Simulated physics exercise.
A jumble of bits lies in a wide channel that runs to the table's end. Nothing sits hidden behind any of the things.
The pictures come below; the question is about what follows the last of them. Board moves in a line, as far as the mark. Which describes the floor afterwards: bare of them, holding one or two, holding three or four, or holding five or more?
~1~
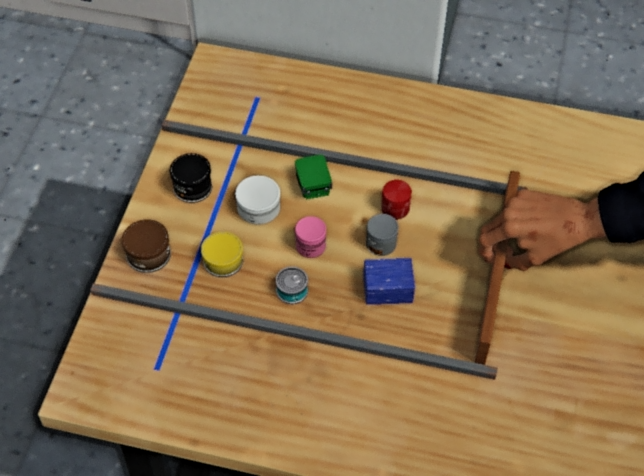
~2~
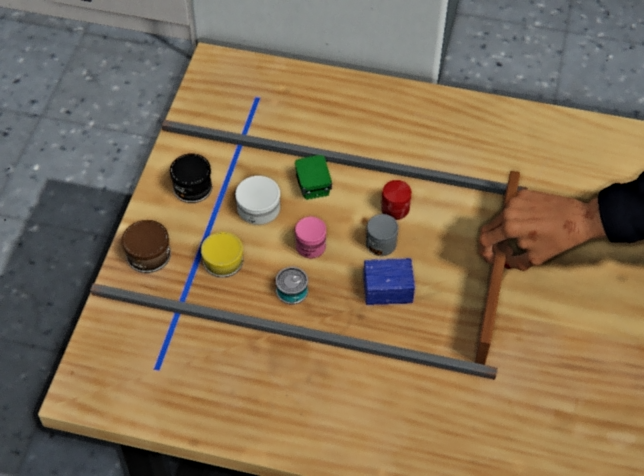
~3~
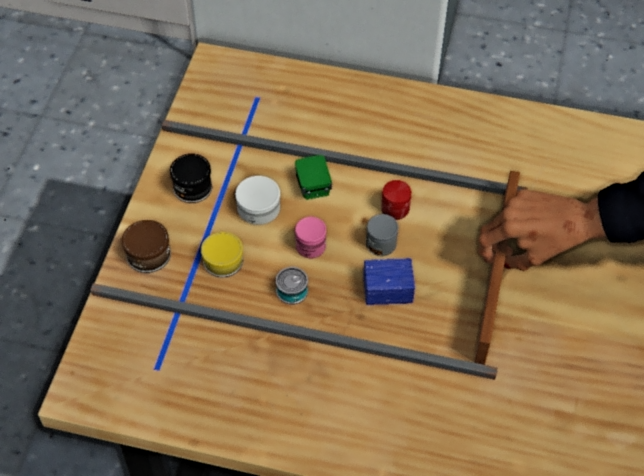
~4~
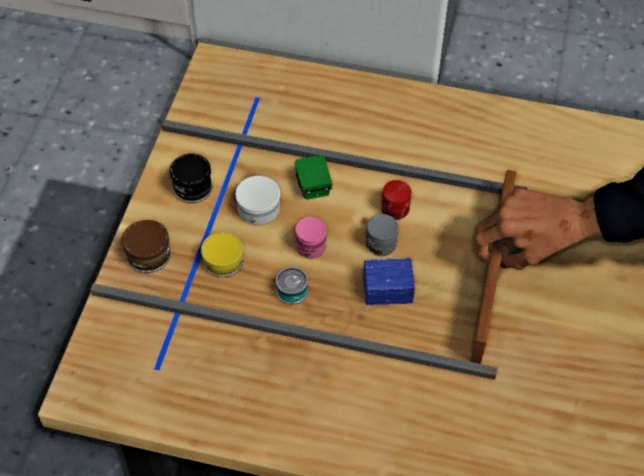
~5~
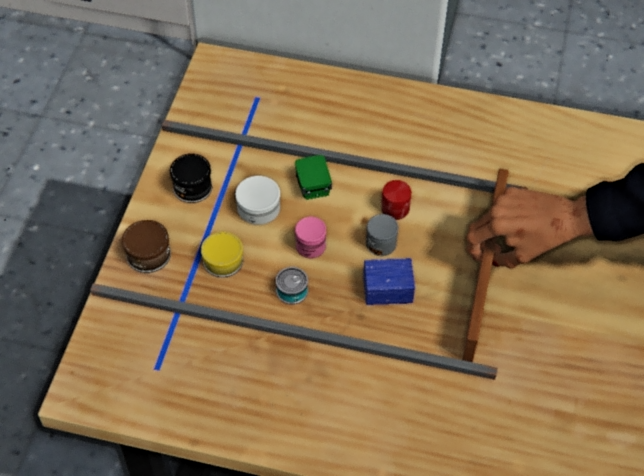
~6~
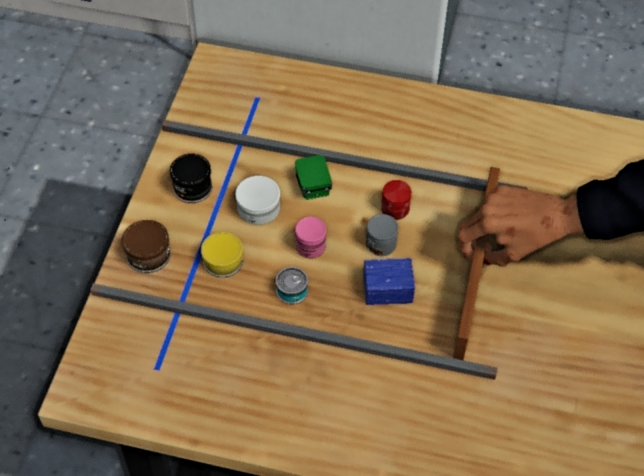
The floor is holding one or two.
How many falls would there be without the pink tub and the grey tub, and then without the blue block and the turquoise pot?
First 1, then 0.
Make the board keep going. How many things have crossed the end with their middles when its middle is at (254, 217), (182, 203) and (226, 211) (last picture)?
In order of the places given, that's 0, 3 and 1.
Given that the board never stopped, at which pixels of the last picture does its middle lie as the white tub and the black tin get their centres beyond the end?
When the white tub crosses, the middle is near (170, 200); when the black tin crosses, near (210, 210).
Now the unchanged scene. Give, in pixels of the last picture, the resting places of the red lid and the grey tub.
(214, 167) and (201, 200).
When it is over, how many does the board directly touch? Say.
5 end up touching it.
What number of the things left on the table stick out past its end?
Overhang count: 1.
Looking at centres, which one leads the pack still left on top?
The one you want is the black tin.
Early on, none off yet; brown pot at rest near (147, 246); black tin at rest near (192, 178); yellow pot at rest near (223, 255).
Finally, the number that fall off is one or two; lost, brown pot.
